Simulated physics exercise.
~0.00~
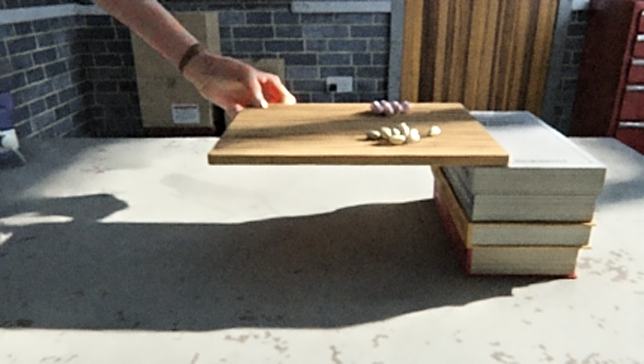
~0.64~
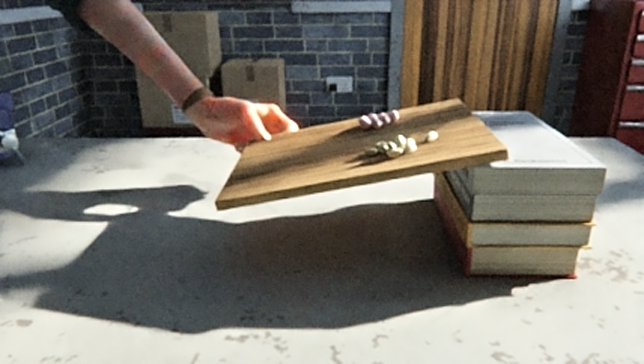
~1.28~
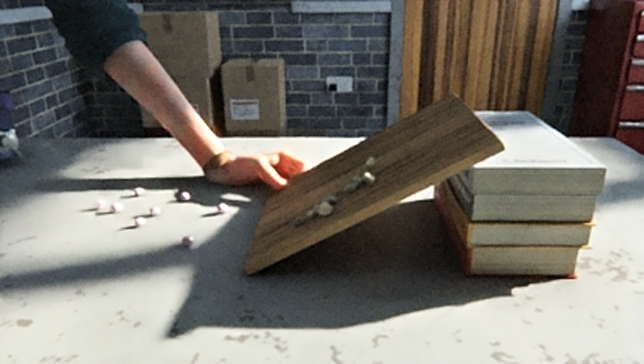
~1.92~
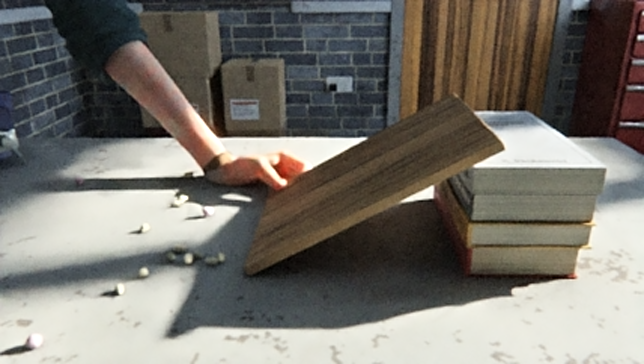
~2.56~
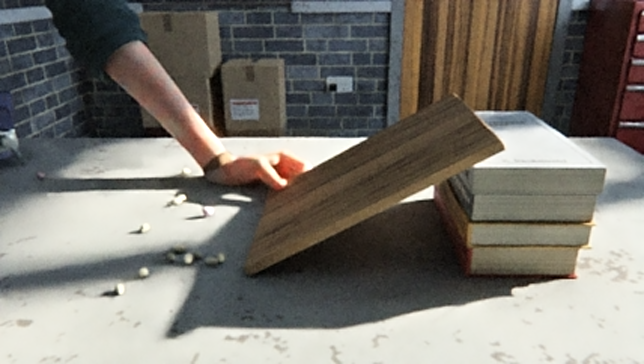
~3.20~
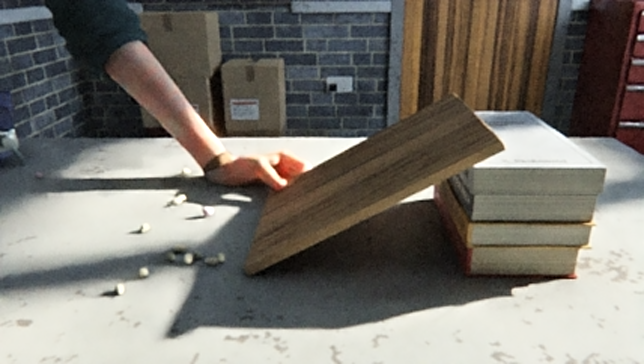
A hand slowly lowered one end of a wooden board propped on some books, and the pinkish pieces at the back rolled off first, scattering far left, some leaving the table, before the pale front ones slid down and stopped near the board.
